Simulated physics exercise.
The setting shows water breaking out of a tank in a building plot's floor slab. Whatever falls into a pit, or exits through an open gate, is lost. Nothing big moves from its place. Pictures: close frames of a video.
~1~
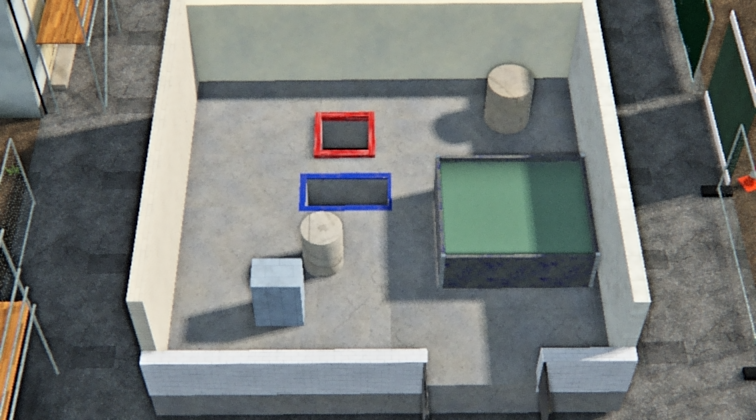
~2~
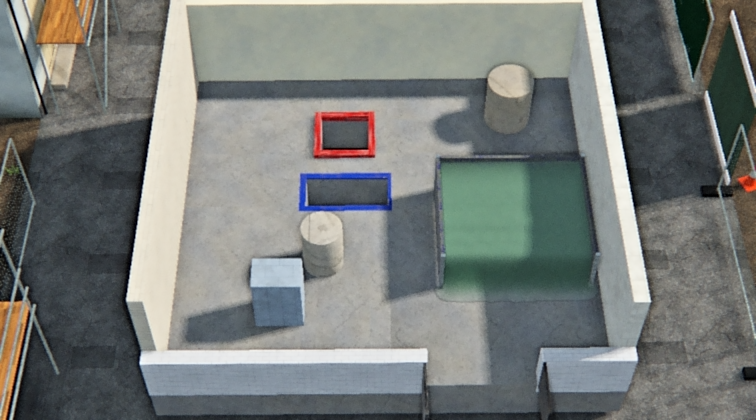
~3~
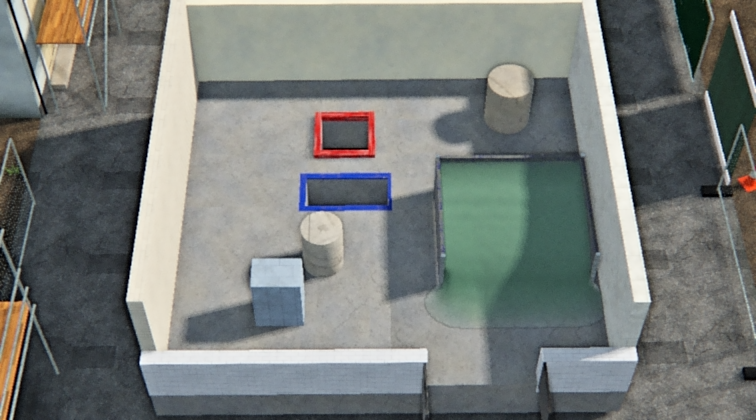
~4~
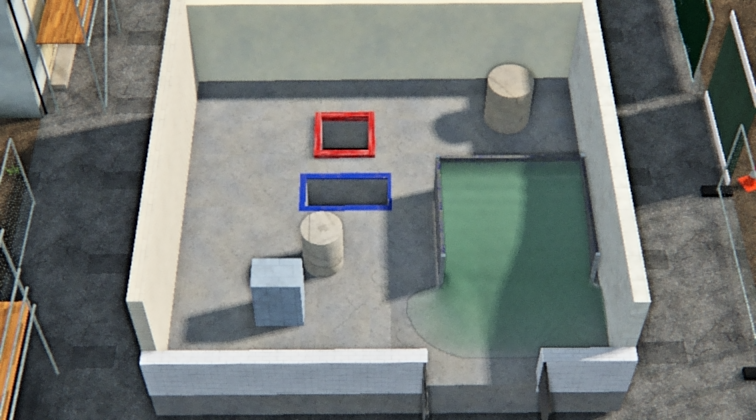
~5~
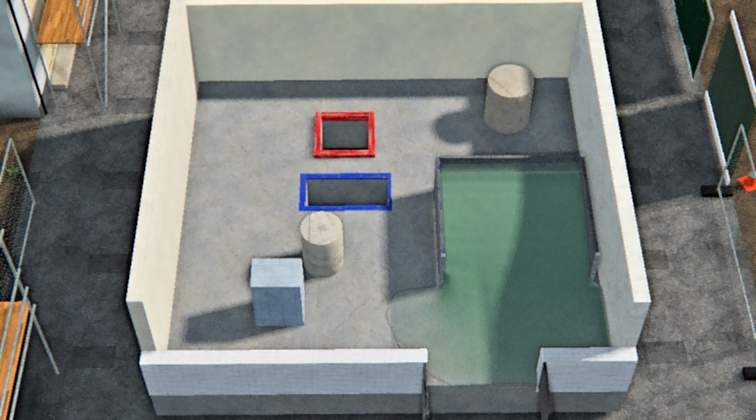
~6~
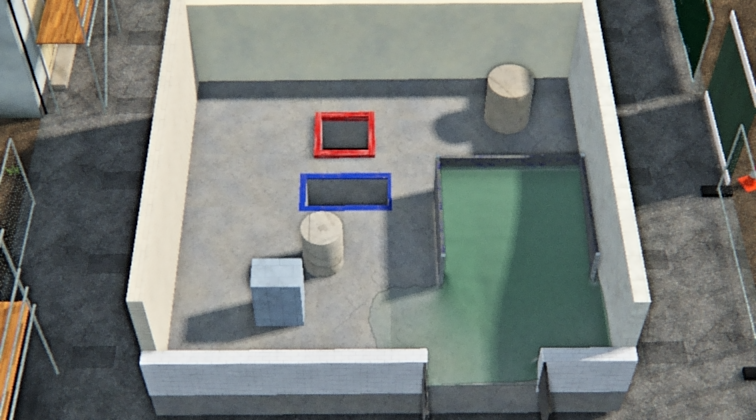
Green water pours from the near side of an open tank at the right of a walled concrete slab, seen from high above by a still camera. A red-framed opening and a blue-framed one lie left of it, with two pale cylinders, a light blue-grey box and a gap in the near wall. The water spreads toward the near wall, then leftward across the floor.
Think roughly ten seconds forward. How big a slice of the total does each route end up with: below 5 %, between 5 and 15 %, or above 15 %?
My prediction: Gate: Greater than fifteen per cent. Red pit: Smaller than five per cent. Blue pit: Smaller than five per cent.
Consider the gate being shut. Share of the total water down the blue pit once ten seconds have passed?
Share for blue: 6 percent.
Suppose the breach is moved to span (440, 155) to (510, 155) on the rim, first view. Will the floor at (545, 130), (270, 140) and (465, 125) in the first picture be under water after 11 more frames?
First point swamped, second point spared, third point swamped.
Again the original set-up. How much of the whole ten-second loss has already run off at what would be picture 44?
Around 85 %.
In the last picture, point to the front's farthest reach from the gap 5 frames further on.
The flood front should get to about (276, 374).
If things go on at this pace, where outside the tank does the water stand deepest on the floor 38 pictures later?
I'd point to about (187, 374).
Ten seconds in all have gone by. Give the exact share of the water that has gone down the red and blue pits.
About 0 percent for the first and about 2 percent for the second.
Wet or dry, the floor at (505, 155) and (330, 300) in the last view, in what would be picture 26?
As listed: Unwetted; swamped.
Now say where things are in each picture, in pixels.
The open tank at (515, 207) is whole and still, in the first picture.
Water pours out at (517, 276) and has run to (595, 288), in the second picture.
Water pours out at (517, 277) and has run to (602, 311), in the third picture.
The front is at (422, 331), out from the gap at (516, 278), in the fourth picture.
Water pours out at (516, 279) and has run to (408, 350), in the fifth picture.
The front is at a hidden place, out from the gap at (516, 279), in the sixth picture.
A moment on, water covers 20 % of the floor; the gate 12 %, the red pit 0 %, the blue pit 0 %.
Next, water covers 25 % of the floor; the gate 26 %, the red pit 0 %, the blue pit 0 %.
Then, water covers 35 % of the floor; the gate 39 %, the red pit 0 %, the blue pit 0 %.
Later, water covers 55 % of the floor; the gate 47 %, the red pit 0 %, the blue pit 0 %.
In the end, water covers 80 % of the floor; the gate 55 %, the red pit 0 %, the blue pit 1 %.
